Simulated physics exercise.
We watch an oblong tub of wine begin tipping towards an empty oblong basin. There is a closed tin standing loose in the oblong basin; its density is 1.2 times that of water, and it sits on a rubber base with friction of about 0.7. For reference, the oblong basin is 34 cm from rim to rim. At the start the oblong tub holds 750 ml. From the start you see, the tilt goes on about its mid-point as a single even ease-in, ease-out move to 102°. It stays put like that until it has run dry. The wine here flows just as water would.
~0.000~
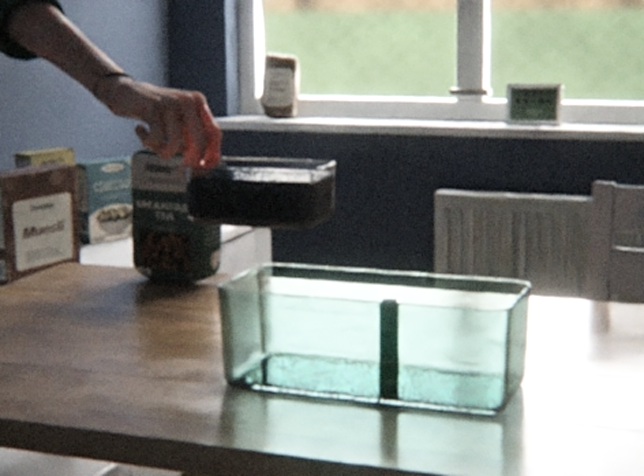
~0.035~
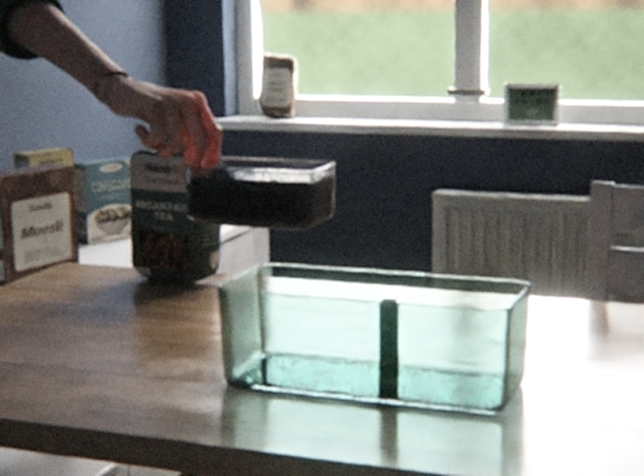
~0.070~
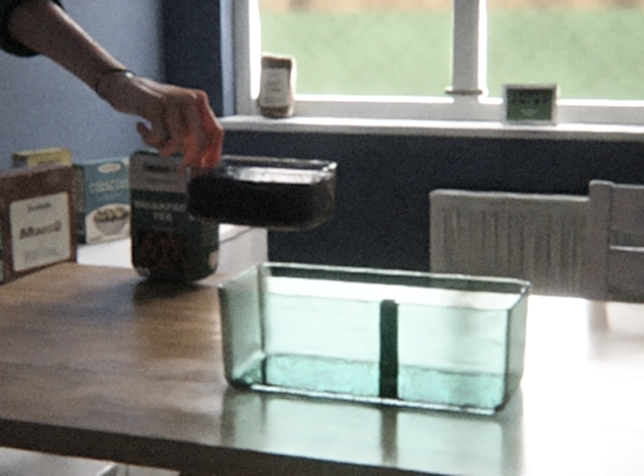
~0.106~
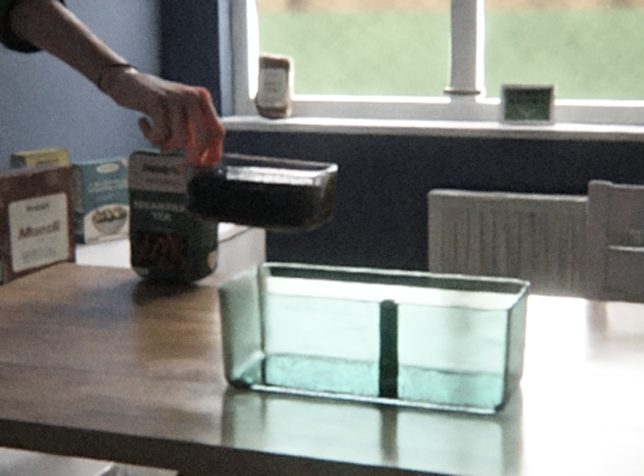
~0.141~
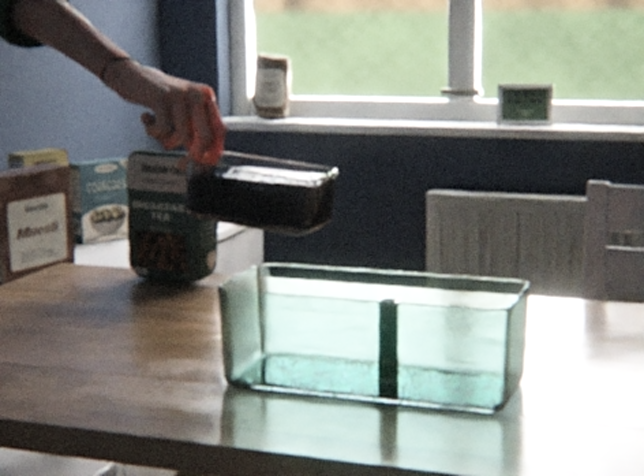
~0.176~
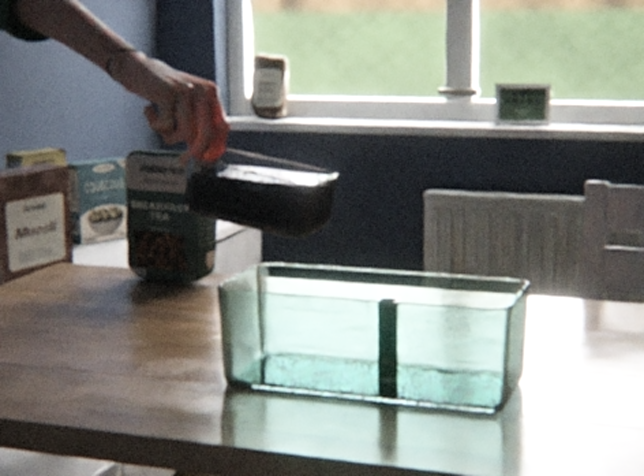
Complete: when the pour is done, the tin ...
... has tipped over.
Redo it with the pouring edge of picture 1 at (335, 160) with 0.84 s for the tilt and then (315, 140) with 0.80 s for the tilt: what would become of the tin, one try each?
In the first try it remains standing; in the second it comes down.
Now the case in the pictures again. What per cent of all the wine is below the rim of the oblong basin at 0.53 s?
Close to 20 in a hundred.
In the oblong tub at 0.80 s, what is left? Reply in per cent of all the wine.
About 7 per cent.
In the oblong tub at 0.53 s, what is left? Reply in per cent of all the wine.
Roughly 40 percent.
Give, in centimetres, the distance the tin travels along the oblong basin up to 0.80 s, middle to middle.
Near 3 cm.
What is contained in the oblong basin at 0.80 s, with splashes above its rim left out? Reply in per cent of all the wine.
Near 88 in a hundred.
Then, 0.53 s in, the tilt is 69° and 41 per cent is still to pour; the tin stands where it began.
Then, 0.80 s in, the tilt is 100° and 7 per cent is still to pour; the tin leans 34°.
Then, 1.07 s in, the tilt is 102° and 1 per cent is still to pour; the tin lies on its side.
Then, 1.37 s in, the tilt is 102° and 0 per cent is still to pour; the tin lies on its side.
Finally, the tin lies on its side.
